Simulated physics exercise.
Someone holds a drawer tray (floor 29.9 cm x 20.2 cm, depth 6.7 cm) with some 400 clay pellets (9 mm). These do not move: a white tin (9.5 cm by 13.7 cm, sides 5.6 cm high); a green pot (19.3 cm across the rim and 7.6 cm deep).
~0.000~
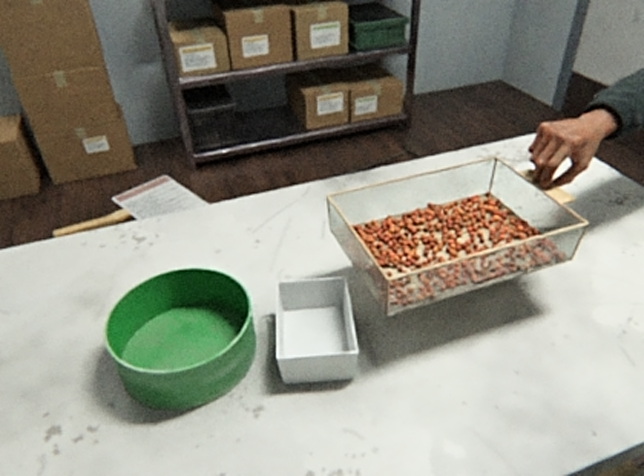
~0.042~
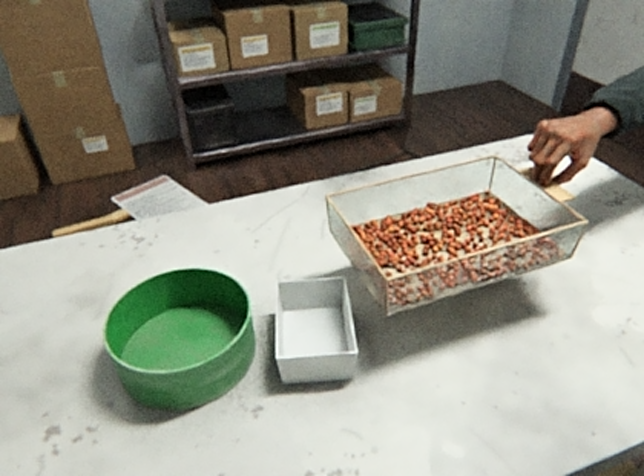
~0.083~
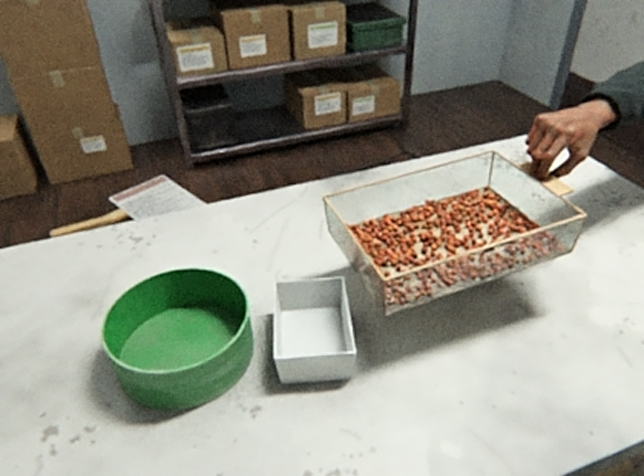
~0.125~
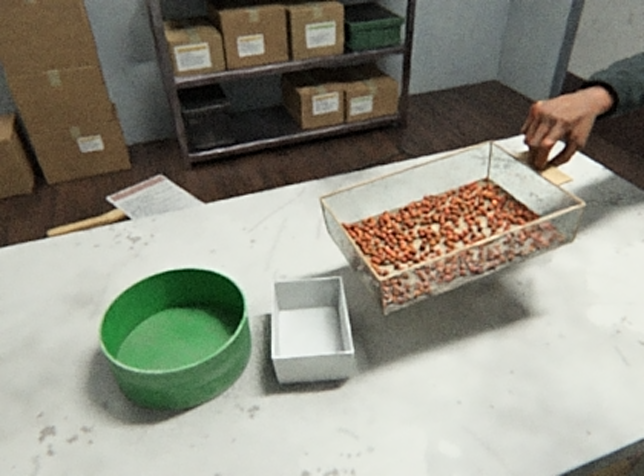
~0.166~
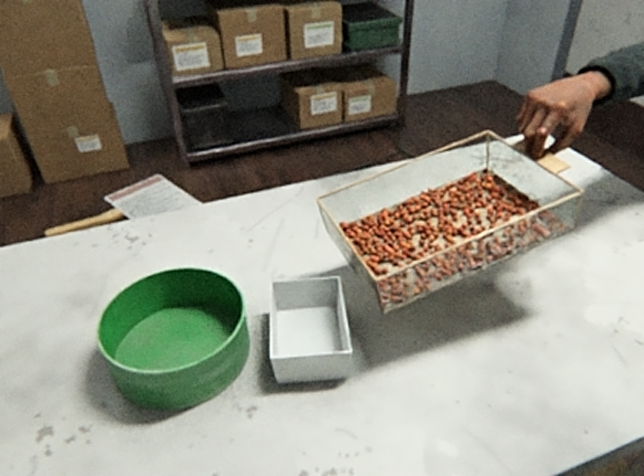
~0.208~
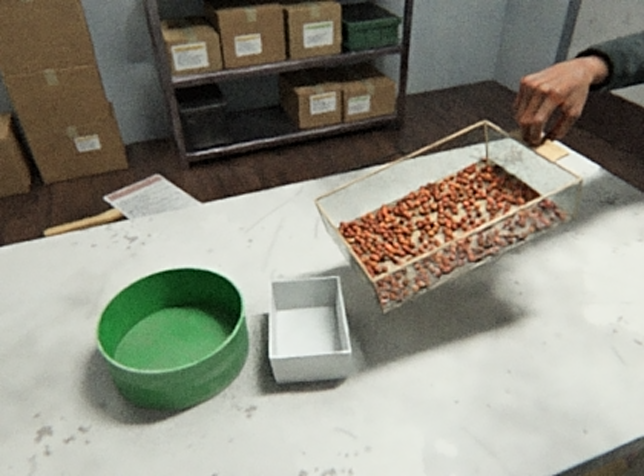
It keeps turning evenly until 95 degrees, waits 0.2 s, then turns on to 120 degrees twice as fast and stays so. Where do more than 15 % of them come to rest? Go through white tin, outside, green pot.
White tin: Over, outside: Over, green pot: Under.
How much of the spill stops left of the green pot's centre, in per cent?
Some 0 per cent.
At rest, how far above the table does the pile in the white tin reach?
Some 3.0 cm.
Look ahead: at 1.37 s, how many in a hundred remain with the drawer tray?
Roughly 55 per cent.
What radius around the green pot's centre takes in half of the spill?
Roughly 20 cm.
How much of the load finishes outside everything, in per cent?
Roughly 50 per cent.
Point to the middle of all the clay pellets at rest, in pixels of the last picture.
Around (298, 306).
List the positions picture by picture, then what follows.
In the first picture, drawer tray at (493, 254); tilt 0 degrees; leading edge at (354, 233); middle of the load at (444, 241); white tin at (314, 314); green pot at (179, 314).
In the second picture, drawer tray at (492, 253); tilt 1 degrees; leading edge at (353, 233); middle of the load at (444, 240).
In the third picture, drawer tray at (490, 250); tilt 3 degrees; leading edge at (351, 234); middle of the load at (443, 238).
In the fourth picture, drawer tray at (486, 244); tilt 6 degrees; low side left; leading edge at (347, 234); middle of the load at (442, 233).
In the fifth picture, drawer tray at (483, 238); tilt 10 degrees; low side left; leading edge at (343, 235); middle of the load at (441, 228).
In the sixth picture, drawer tray at (480, 232); tilt 14 degrees; low side left; leading edge at (340, 236); middle of the load at (440, 222); white tin at (307, 314); green pot at (172, 314). It turns about 95 degrees a second.
Then, at 0.66 s, tilt 58 degrees; drawer tray 100 %; middle of all pieces near (387, 214).
After 1.03 s, tilt 93 degrees; drawer tray 95 %; middle of all pieces near (353, 239).
Then, at 1.37 s, tilt 99 degrees; drawer tray 55 %, white tin 25 %, outside 15 %, in the air 5 %; middle of all pieces near (324, 273).
After 1.70 s, tilt 120 degrees; drawer tray 5 %, white tin 50 %, outside 40 %, in the air 5 %; middle of all pieces near (303, 298).
By 2.3 s all is still; drawer tray 0 %, green pot 0 %, white tin 50 %, outside 50 %.
